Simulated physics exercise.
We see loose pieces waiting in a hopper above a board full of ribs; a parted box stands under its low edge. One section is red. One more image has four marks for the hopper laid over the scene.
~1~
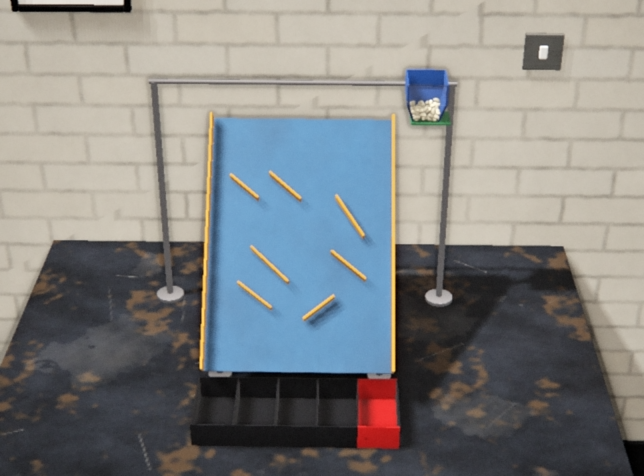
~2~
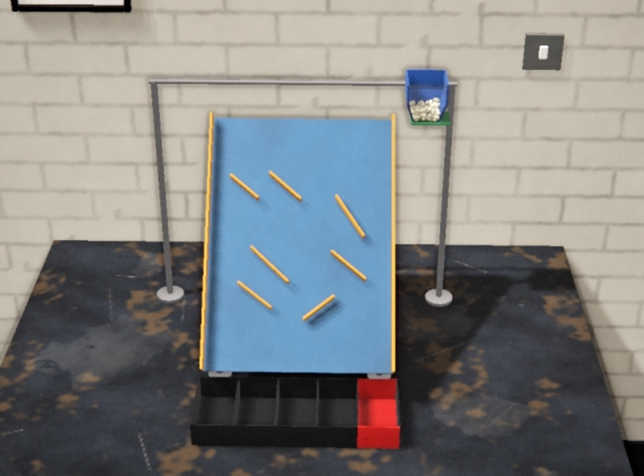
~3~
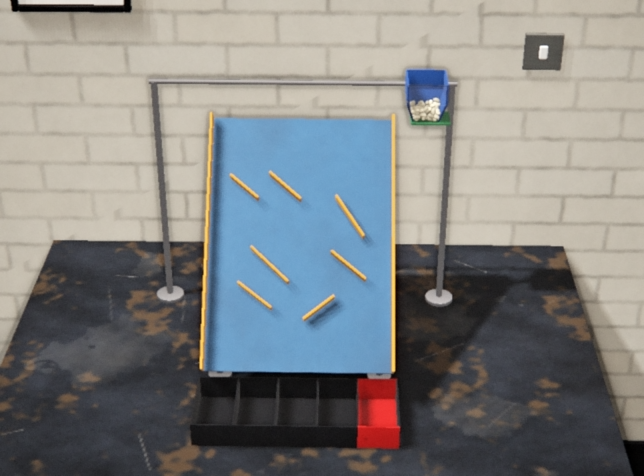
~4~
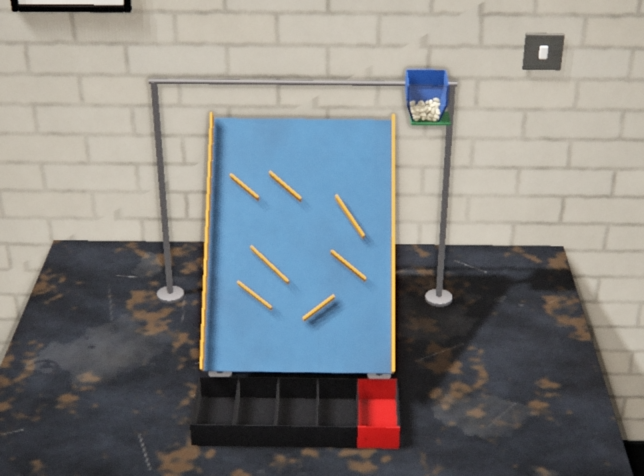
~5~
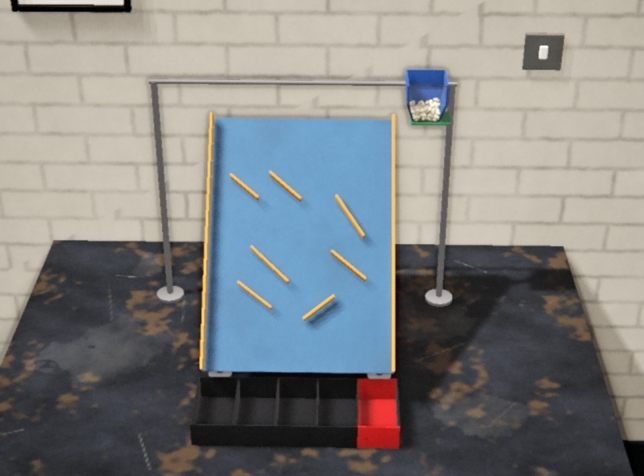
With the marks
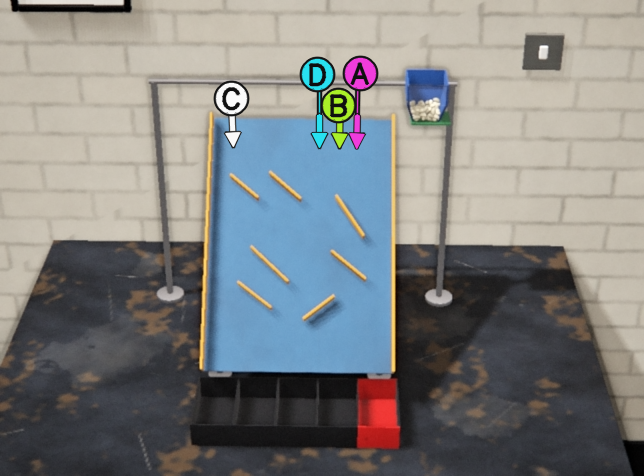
Blue sloping board with seven orange ribs standing motionless below a hopper of white beans, above a black box with one red section.
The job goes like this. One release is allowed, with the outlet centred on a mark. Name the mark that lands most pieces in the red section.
A beats the others.
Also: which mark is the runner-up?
Mark B.
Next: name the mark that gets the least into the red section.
That would be C.
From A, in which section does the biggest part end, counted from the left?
It is the fifth one.
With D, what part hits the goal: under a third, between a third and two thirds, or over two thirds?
Under a third.
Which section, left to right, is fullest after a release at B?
It is the fifth one.
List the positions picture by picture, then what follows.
Hopper near (424, 114), white beans, door shut, in the first frame.
Ribs (230, 174) to (258, 197), (270, 172) to (301, 198), (336, 195) to (364, 235), in the second frame.
Ribs (251, 246) to (288, 281), (331, 250) to (366, 279), (238, 282) to (271, 307), in the third frame.
Ribs (303, 318) to (334, 295), in the fourth frame.
Red section near (379, 436), number 5 of 5 from the left, in the fifth frame.
On the marked copy, mark A meets the board at (356, 143); mark B meets the board at (339, 142); mark C meets the board at (233, 141); mark D meets the board at (319, 142).
Choosing A, the bulk in the red section, a small share in other sections.
Choosing B, close to two thirds in the red section, close to a third in other sections.
Choosing C, none at all in the red section, the bulk in other sections, a small share held on the board.
Choosing D, a small share in the red section, the bulk in other sections, a small share held on the board.
